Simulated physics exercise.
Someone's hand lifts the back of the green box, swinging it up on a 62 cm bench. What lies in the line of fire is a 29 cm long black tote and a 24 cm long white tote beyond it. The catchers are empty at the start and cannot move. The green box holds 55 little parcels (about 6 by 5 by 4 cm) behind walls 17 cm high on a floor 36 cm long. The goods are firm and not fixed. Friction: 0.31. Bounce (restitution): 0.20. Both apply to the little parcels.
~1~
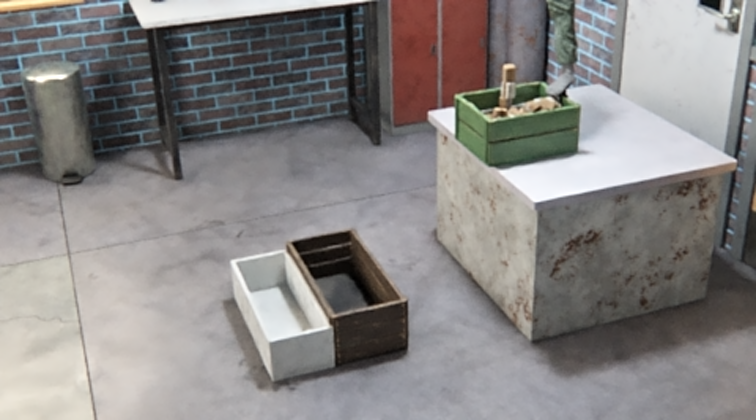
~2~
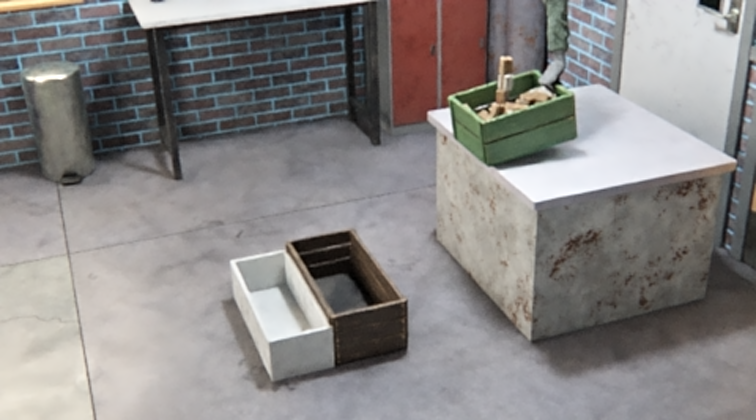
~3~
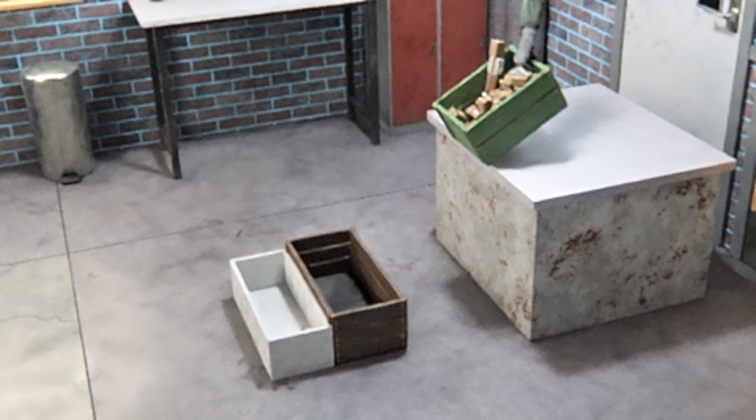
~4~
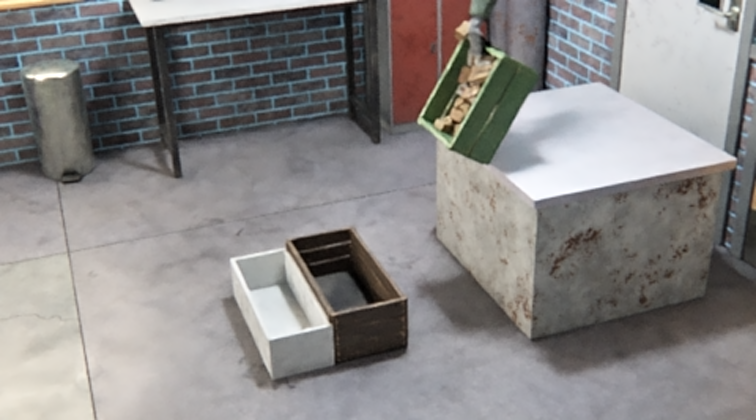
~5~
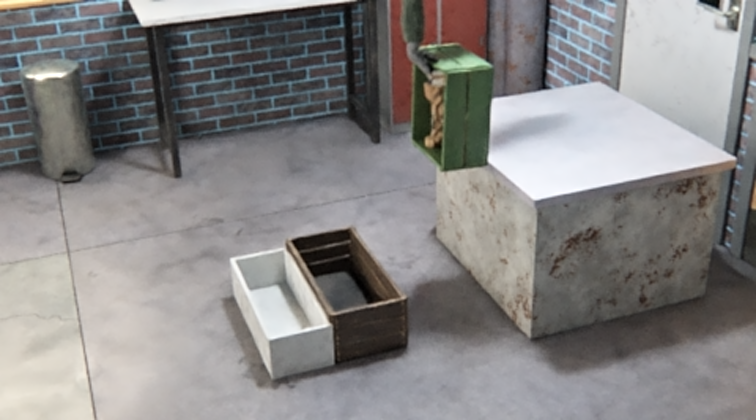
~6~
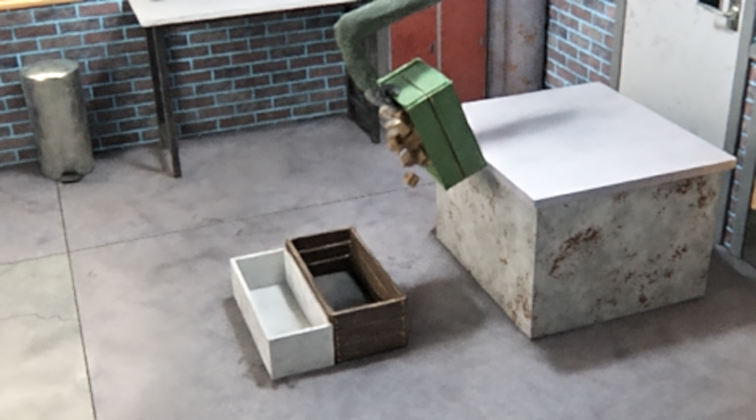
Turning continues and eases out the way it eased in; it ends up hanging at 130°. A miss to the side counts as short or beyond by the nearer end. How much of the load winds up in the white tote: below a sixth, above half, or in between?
The white tote ends up with not even a sixth of the little parcels.
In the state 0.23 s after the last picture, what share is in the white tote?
Estimate for then: Some 0 percent.
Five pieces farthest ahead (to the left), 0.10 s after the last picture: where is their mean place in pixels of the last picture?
Roughly at (349, 185).
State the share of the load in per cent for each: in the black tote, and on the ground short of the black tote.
My estimate is some 55 per cent, then some 45 per cent.
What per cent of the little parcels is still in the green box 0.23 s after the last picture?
I'd say close to 5 in a hundred.
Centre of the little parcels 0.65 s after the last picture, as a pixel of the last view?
Centre: Approx. (362, 300).
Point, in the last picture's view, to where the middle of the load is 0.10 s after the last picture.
Roughly at pixel (400, 172).
Then, 0.10 s after the last picture, tilt 127°; 21 still in the green box and 34 in the air.
Then, 0.23 s after the last picture, tilt 130°; 4 still in the green box, 18 in the black tote, 1 on the ground short of the black tote and 32 in the air.
Then, 0.42 s after the last picture, tilt 130°; 28 in the black tote, 2 in the white tote, 15 on the ground short of the black tote and 10 in the air.
Final count (0.65 s after the last picture), 29 in the black tote, 2 in the white tote and 24 on the ground short of the black tote. Asked share, 2 of 55, 4 per cent.
